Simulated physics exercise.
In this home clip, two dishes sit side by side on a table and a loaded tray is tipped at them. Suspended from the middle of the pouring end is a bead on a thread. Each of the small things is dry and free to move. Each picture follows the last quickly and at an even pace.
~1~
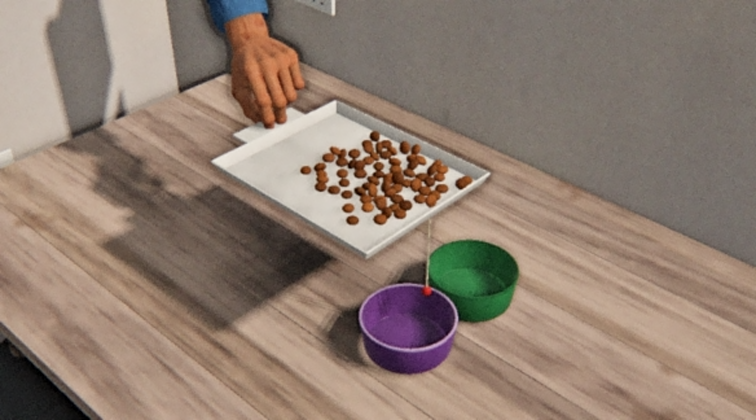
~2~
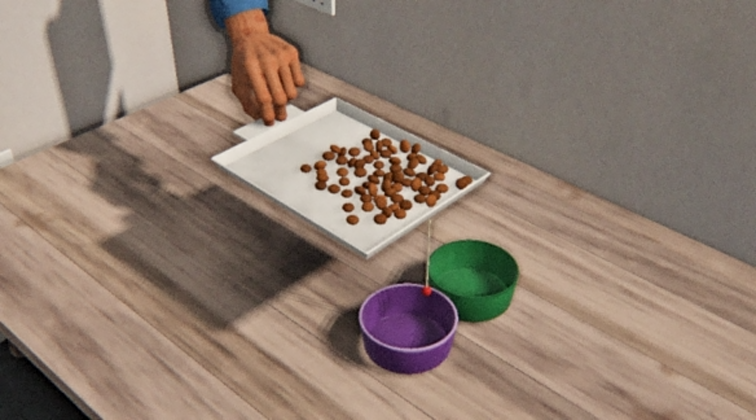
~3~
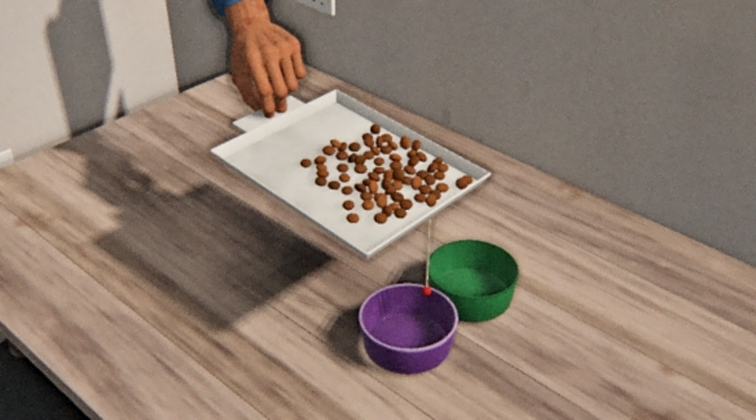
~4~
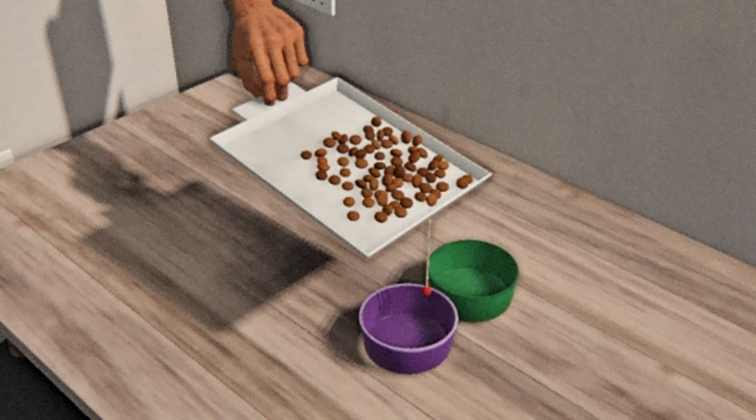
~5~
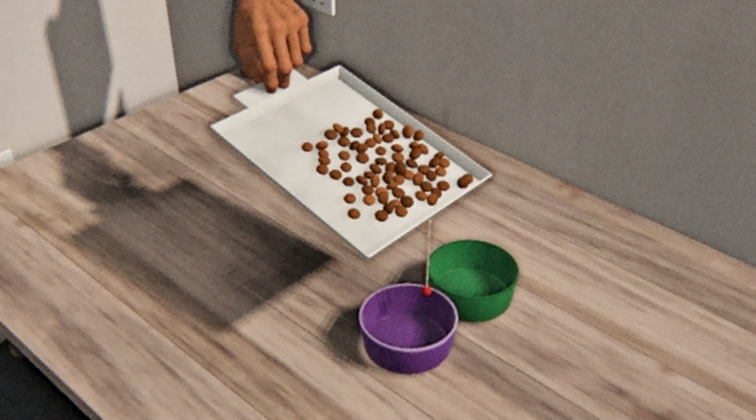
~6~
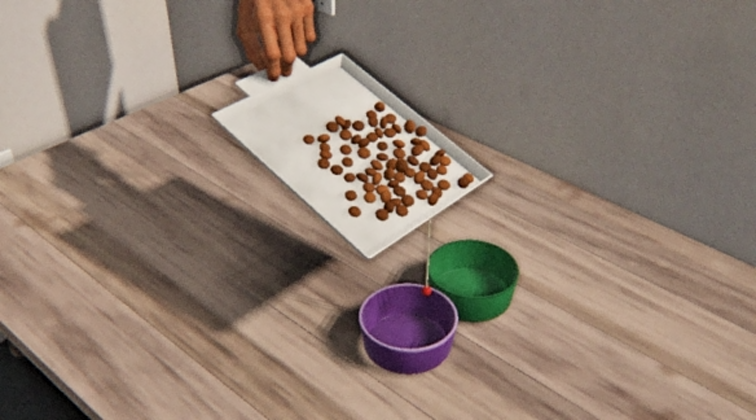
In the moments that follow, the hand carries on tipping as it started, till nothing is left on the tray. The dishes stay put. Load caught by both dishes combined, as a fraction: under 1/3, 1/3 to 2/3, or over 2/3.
Landed: A third through two thirds.
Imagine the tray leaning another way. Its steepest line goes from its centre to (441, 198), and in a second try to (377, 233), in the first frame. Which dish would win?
Respectively, the one at right and the one at left.
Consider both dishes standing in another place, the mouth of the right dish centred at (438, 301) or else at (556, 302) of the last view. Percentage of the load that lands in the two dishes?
60 and 10 in a hundred.
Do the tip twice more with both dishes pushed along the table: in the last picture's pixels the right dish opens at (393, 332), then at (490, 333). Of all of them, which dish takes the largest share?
The one on the right side first, then the one on the right side.
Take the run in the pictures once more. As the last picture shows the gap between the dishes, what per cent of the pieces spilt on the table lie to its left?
About 20 %.
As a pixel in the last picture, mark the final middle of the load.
I'd place the middle at about (450, 344).
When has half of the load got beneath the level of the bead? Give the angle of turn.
That would be about 90 degrees from level.
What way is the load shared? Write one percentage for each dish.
30 % left, 20 % right.
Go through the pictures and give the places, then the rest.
Corners of the pouring end at (367, 247) and (482, 173), level; middle of the load at (389, 179), bits of dog kibble; left dish at (445, 351); right dish at (508, 300); bead on its thread at (426, 291), in the first frame.
Corners of the pouring end at (367, 248) and (482, 173), level; middle of the load at (389, 178), in the second frame.
Corners of the pouring end at (367, 248) and (482, 173), tipped barely, level across its low end; middle of the load at (389, 176), in the third frame.
Corners of the pouring end at (368, 249) and (483, 173), tipped a little, level across its low end; middle of the load at (390, 172), in the fourth frame.
Corners of the pouring end at (369, 250) and (484, 174), tipped a little, level across its low end; middle of the load at (391, 168), in the fifth frame.
Corners of the pouring end at (369, 251) and (485, 174), tipped clearly, level across its low end; middle of the load at (392, 165); left dish at (445, 351); right dish at (508, 300), in the sixth frame.
Soon, tray tipped steeply; nearly all on the tray; a small part in the air.
A while on, tray tipped right over; a stray few on the tray; about a quarter in the left dish; a small part in the right dish; about a third outside both; about a quarter in the air.
Towards the end, tray tipped past a quarter turn; about a third in the left dish; about a quarter in the right dish; about half outside both.
Finally, tray tipped past a quarter turn; about a third in the left dish; about a quarter in the right dish; about half outside both.
